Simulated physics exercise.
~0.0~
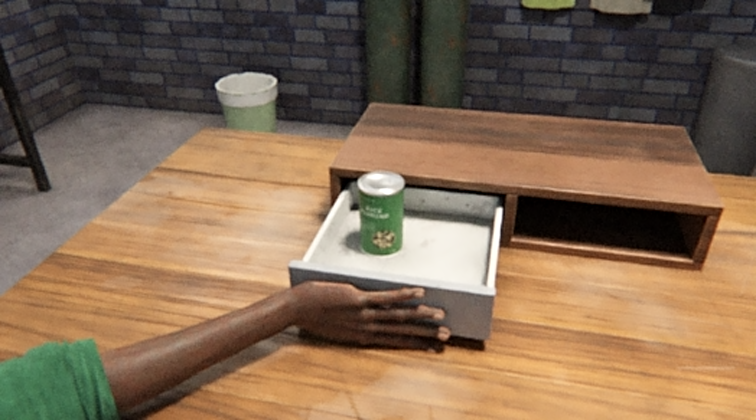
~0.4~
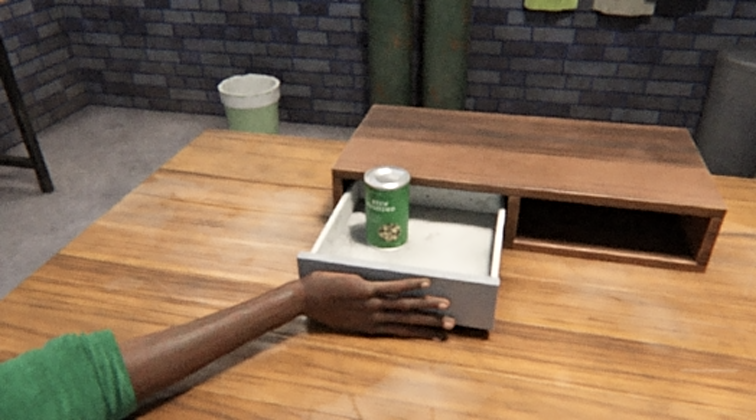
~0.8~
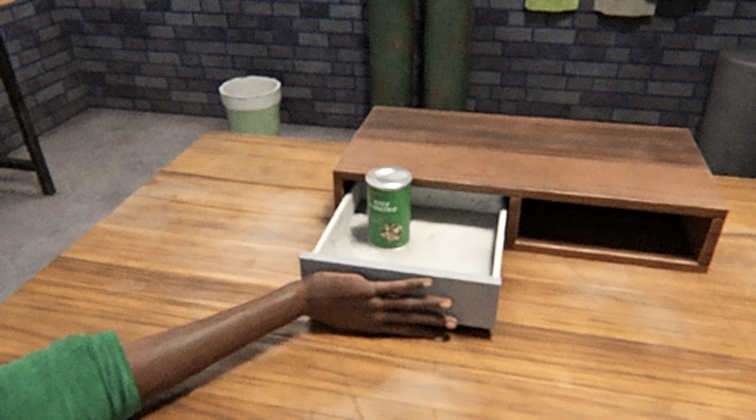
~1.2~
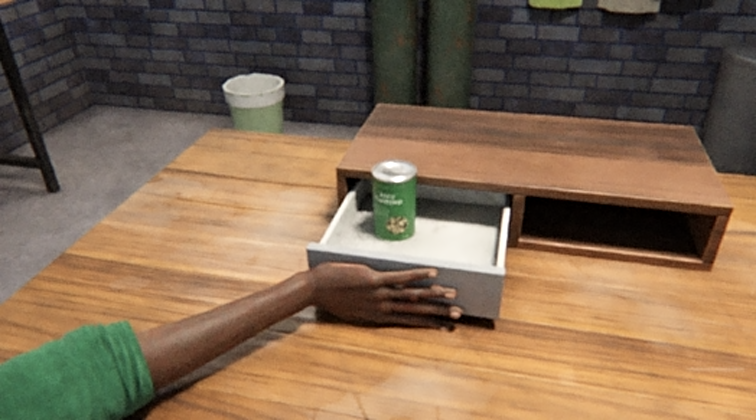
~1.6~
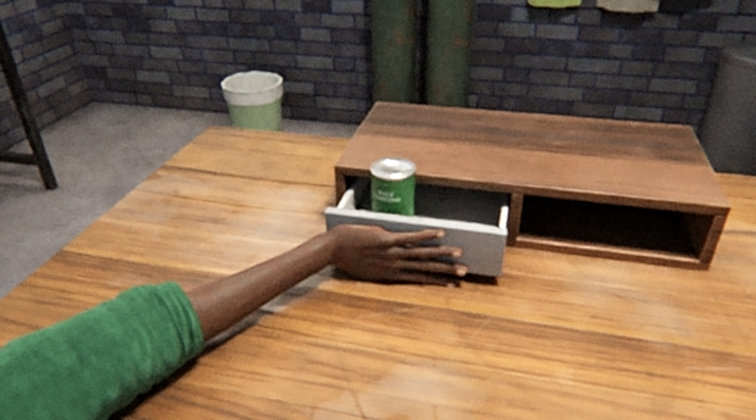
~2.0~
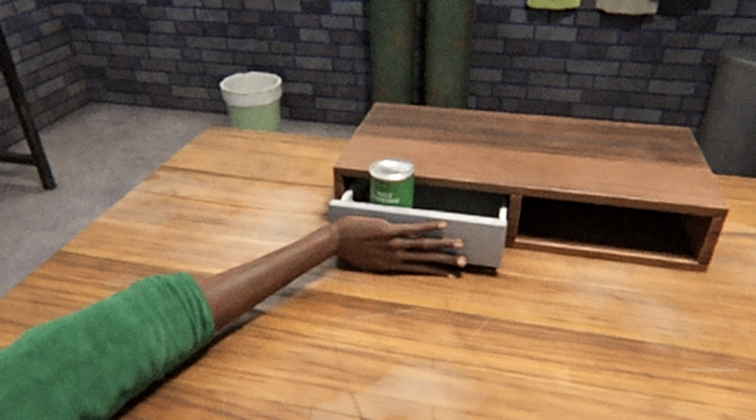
A hand pushes a drawer holding an upright green tin inward, leaving it ajar.
